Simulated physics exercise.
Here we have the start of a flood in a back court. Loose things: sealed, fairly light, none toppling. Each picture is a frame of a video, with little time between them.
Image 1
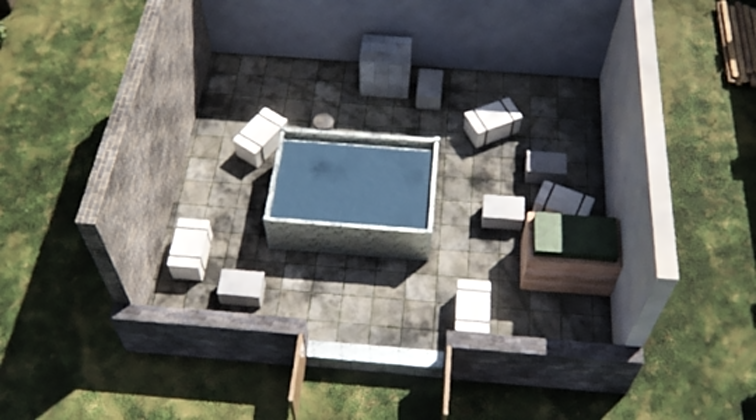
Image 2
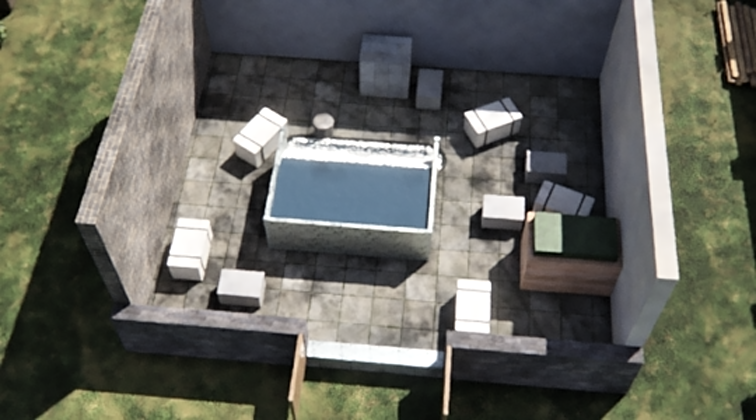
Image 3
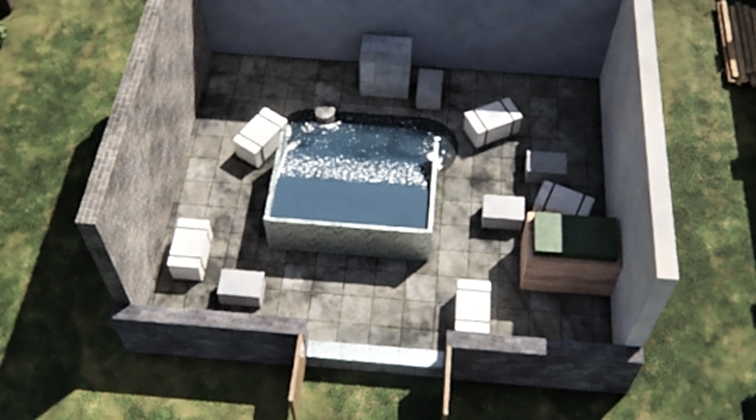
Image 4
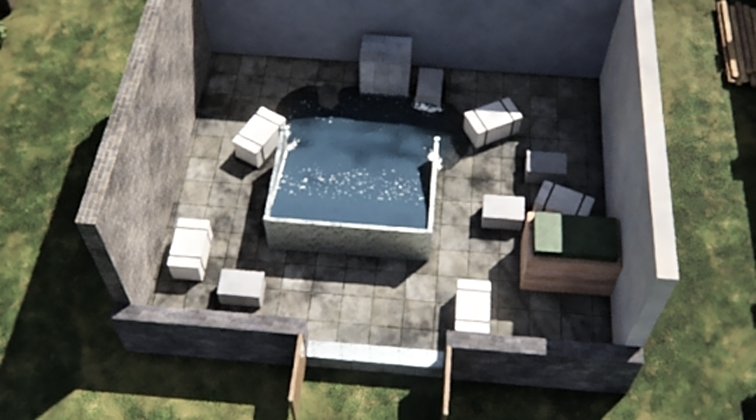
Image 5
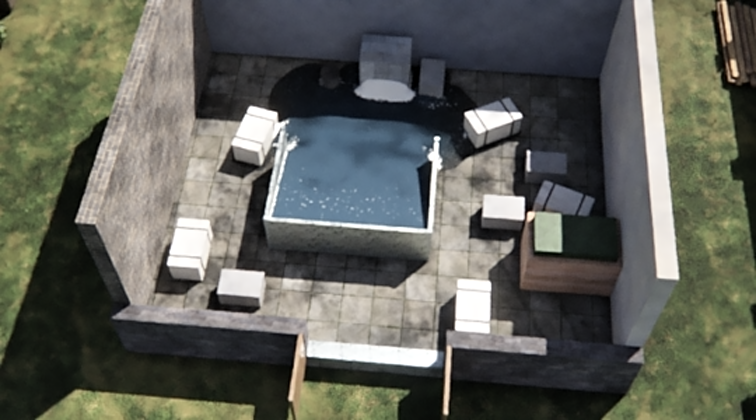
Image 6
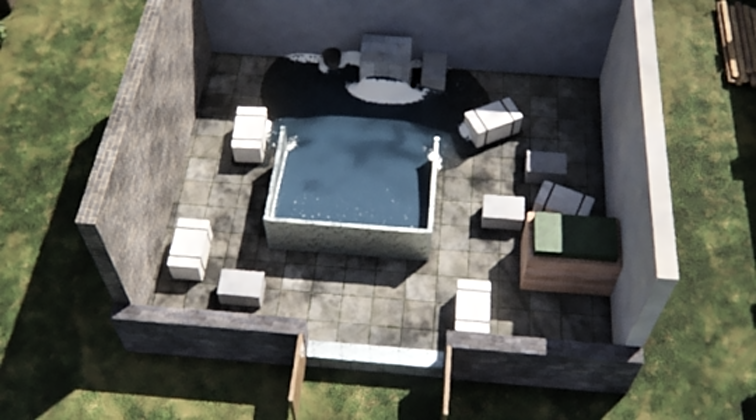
Water pours from the pool's far side across the paved court, pushing nearby loose objects.
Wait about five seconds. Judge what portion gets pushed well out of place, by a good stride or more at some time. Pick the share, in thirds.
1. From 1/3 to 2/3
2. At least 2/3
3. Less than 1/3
The answer is 2.
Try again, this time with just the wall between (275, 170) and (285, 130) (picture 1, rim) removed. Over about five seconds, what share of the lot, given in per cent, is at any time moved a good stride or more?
That should be close to 40 percent.
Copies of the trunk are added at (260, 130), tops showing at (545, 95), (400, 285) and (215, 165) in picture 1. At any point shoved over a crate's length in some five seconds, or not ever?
So, in order, the copies go a long way, nowhere much, a long way.
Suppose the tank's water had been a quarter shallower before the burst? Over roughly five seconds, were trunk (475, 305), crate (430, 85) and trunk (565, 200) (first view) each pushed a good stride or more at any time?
Object 1: Didn't cover it. Object 2: Covered it. Object 3: Covered it.
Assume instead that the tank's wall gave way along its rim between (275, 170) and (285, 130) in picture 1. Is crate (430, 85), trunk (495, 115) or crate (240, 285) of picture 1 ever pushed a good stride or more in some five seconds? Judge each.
Well, in order they come out as below the mark, below the mark and over the mark.
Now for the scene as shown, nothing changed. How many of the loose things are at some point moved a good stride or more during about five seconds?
So the number is 9.
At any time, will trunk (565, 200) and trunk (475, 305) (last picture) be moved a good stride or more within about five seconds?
The first: Reaches it. The second: Doesn't reach it.
A moment on, 1 of 10 are well off their spots; 2 afloat.
Next, 2 of 10 are well off their spots; 2 afloat.
Later, 5 of 10 are well off their spots; 5 afloat.
In the end, 9 of 10 are well off their spots, and 9 have been at some point; 6 afloat.
